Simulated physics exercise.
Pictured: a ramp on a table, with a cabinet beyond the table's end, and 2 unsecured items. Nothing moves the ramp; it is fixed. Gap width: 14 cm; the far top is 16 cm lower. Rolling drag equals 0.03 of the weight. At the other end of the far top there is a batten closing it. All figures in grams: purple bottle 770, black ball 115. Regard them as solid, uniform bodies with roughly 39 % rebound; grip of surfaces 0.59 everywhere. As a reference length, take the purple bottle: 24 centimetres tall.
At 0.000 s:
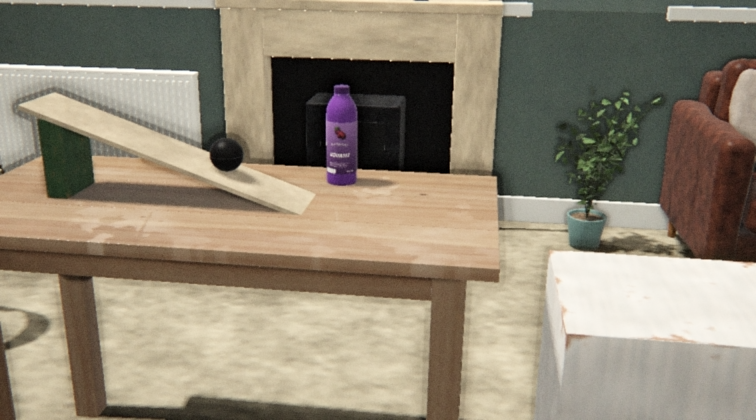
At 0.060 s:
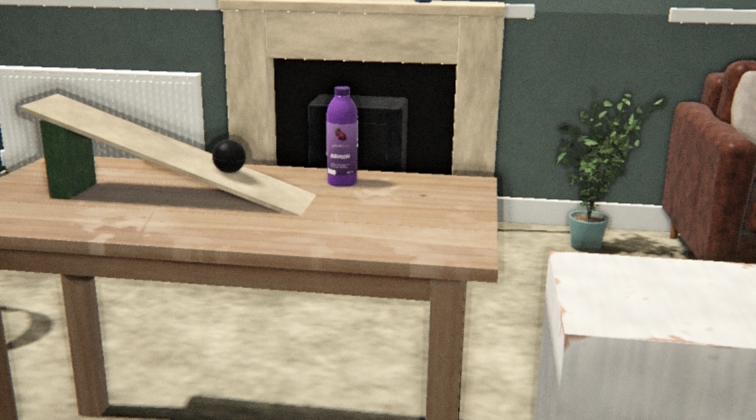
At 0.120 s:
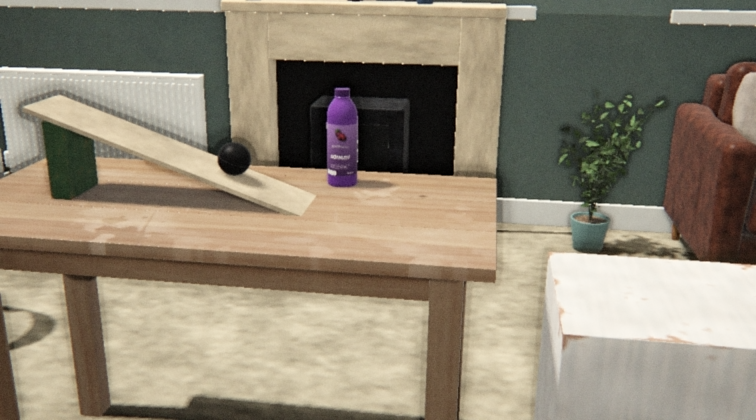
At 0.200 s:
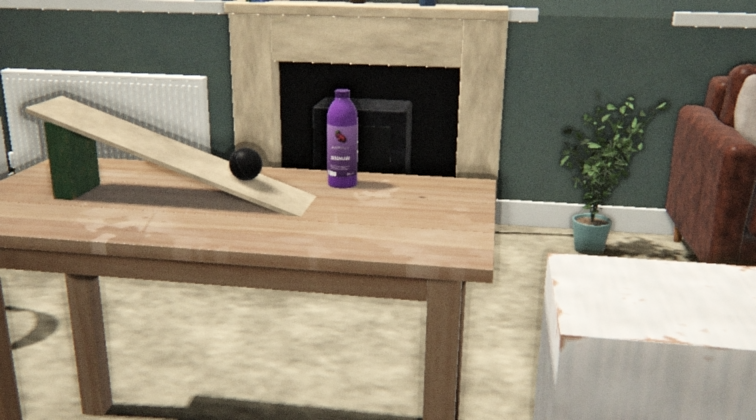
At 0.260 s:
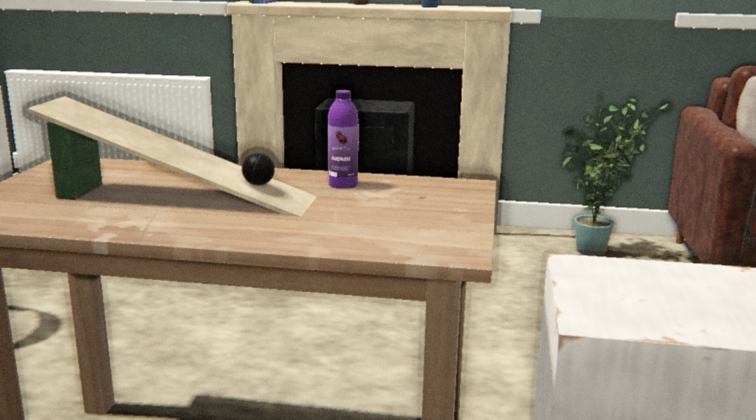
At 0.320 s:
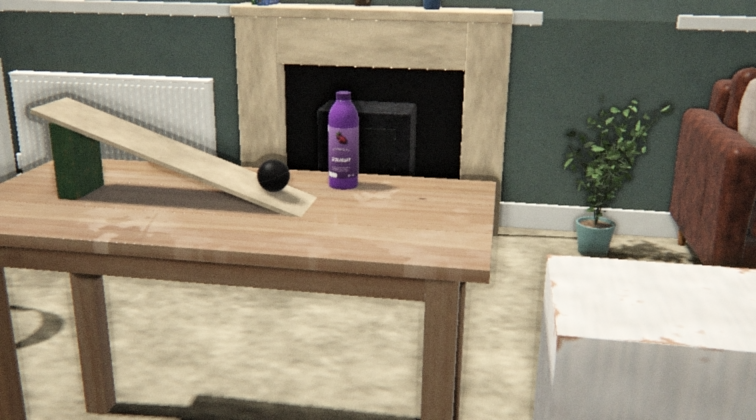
In a room with a fireplace, a black ball rolls slowly, then faster, down a wooden ramp toward the right on a table, while a purple bottle stands still nearby and the view shifts slightly.
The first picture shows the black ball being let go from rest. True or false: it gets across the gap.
True.
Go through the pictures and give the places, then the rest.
In the first frame, edge 61 cm away; black ball (227, 155); purple bottle (342, 135).
In the second frame, edge 60 cm away; black ball (229, 157); purple bottle (342, 136).
In the third frame, edge 59 cm away; black ball (234, 159); purple bottle (342, 137).
In the fourth frame, edge 57 cm away; black ball (246, 164); purple bottle (343, 138).
In the fifth frame, edge 54 cm away; black ball (258, 169); purple bottle (343, 139).
In the sixth frame, edge 51 cm away; black ball (274, 176); purple bottle (344, 140).
Around 0.52 s, edge 35 cm away; black ball near (342, 193).
Around 0.82 s, edge 10 cm away; black ball near (452, 200).
Around 1.12 s, 14 cm past the table's edge; black ball near (553, 272).
Around 1.42 s, 35 cm past the table's edge; black ball near (650, 281).
Finally (1.6 s), 47 cm past the table's edge; purple bottle still in place (within 8 cm).
